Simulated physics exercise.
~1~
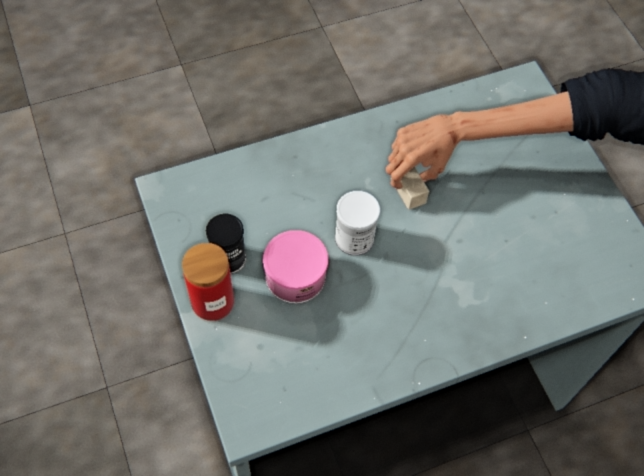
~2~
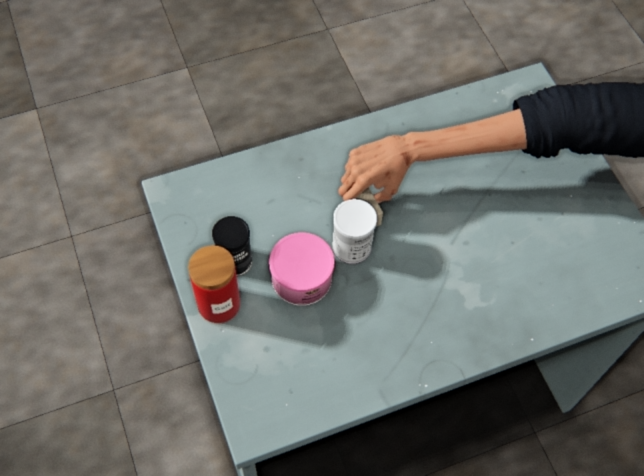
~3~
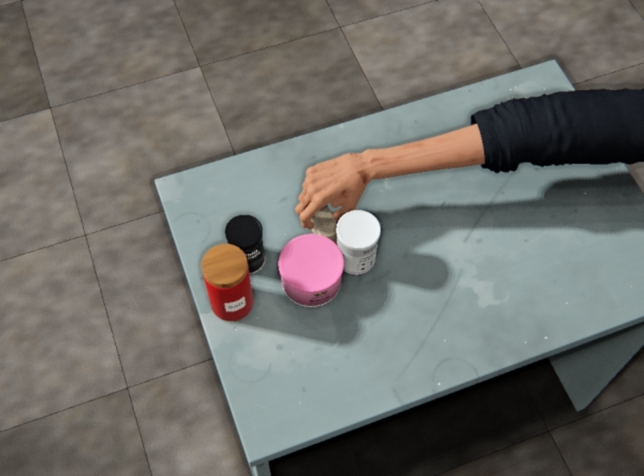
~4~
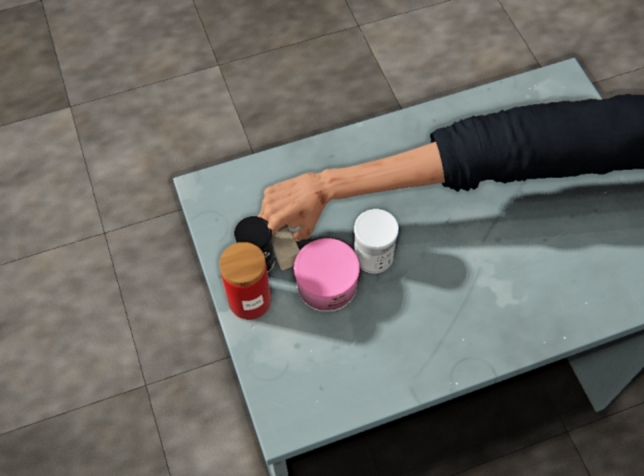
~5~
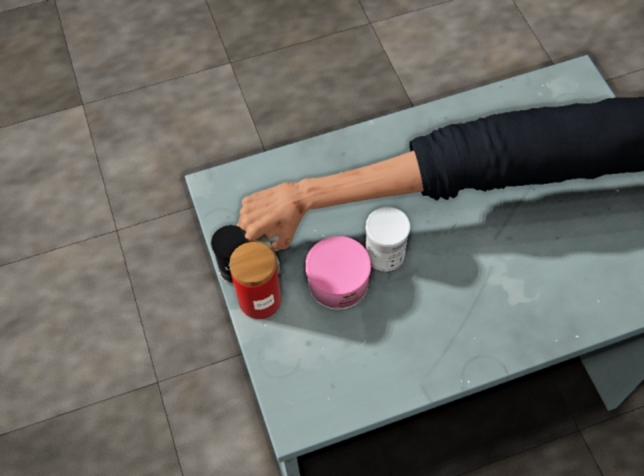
A hand slid a small pale block leftward across a table, nudging a white tin aside, passing behind a pink tub and then pushing a black tin toward the table's left edge, where it ended upright behind a red jar that stayed put.
